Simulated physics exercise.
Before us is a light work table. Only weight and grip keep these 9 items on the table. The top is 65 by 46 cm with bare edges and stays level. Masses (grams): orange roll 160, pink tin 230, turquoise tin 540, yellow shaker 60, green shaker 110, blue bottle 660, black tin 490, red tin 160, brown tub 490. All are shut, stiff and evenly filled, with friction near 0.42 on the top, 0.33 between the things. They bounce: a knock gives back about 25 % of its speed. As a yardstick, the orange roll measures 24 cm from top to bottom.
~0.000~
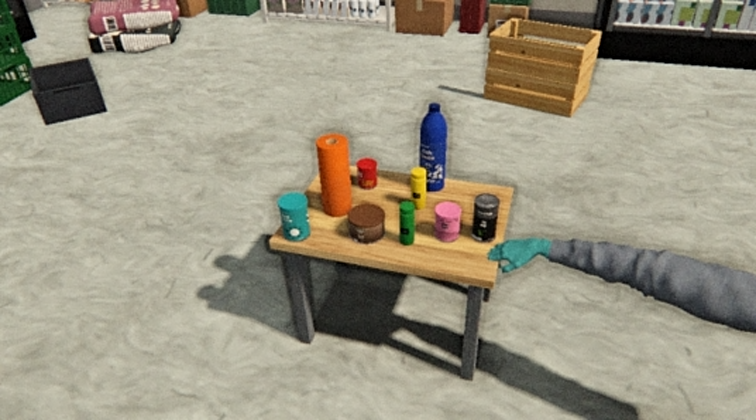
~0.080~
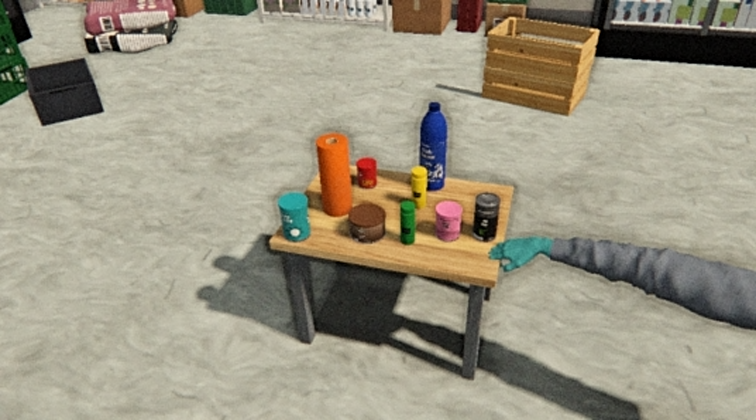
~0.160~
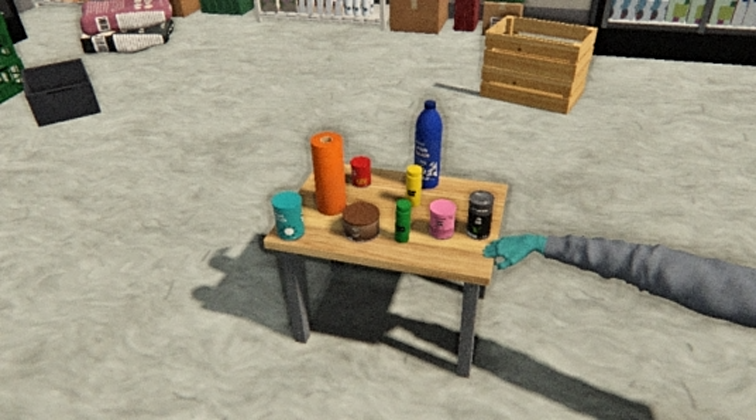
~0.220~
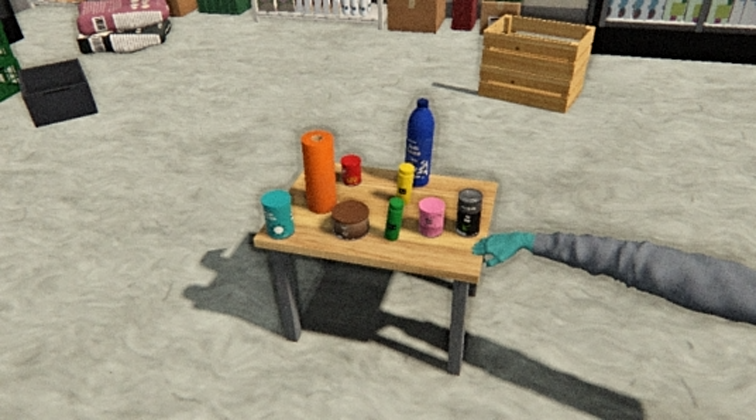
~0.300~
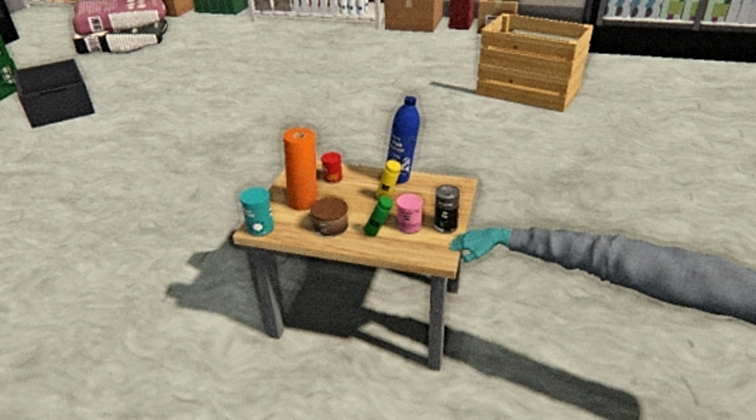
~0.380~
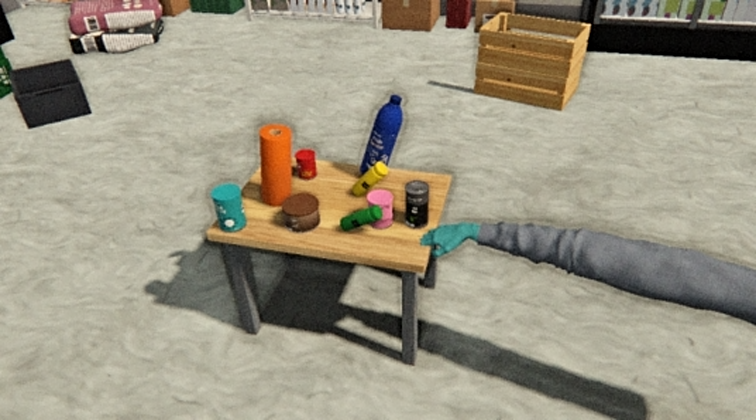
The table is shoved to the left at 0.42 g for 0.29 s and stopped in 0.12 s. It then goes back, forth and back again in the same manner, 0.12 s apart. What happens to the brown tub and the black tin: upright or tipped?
The brown tub stays upright and the black tin stays upright.
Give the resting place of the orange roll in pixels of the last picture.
At about (217, 281).
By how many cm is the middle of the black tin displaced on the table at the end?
About 11 cm.
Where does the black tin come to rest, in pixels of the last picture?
Near (451, 209).
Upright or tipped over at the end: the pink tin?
The pink tin is still upright.
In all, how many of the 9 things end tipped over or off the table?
6 of them.
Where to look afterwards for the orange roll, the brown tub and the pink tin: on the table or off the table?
The orange roll ends off the table; the brown tub ends on the table; the pink tin is still on the table.
Around 0.88 s, table 6 cm from its start; orange roll and turquoise tin now off the table; black tin shifted 16 cm near (411, 204); brown tub shifted 16 cm near (296, 212).
Around 1.68 s, table 24 cm from its start; blue bottle and red tin now off the table; brown tub shifted 15 cm near (245, 205); black tin shifted 15 cm near (357, 197).
Finally (2.7 s), off the table and tipped over, orange roll, turquoise tin, green shaker, blue bottle and red tin; on their side or leaning hard on the table, yellow shaker; not toppled but over 5 cm from the start, pink tin, black tin and brown tub. Final places as that camera would see them, brown tub near (334, 217), black tin near (451, 209).
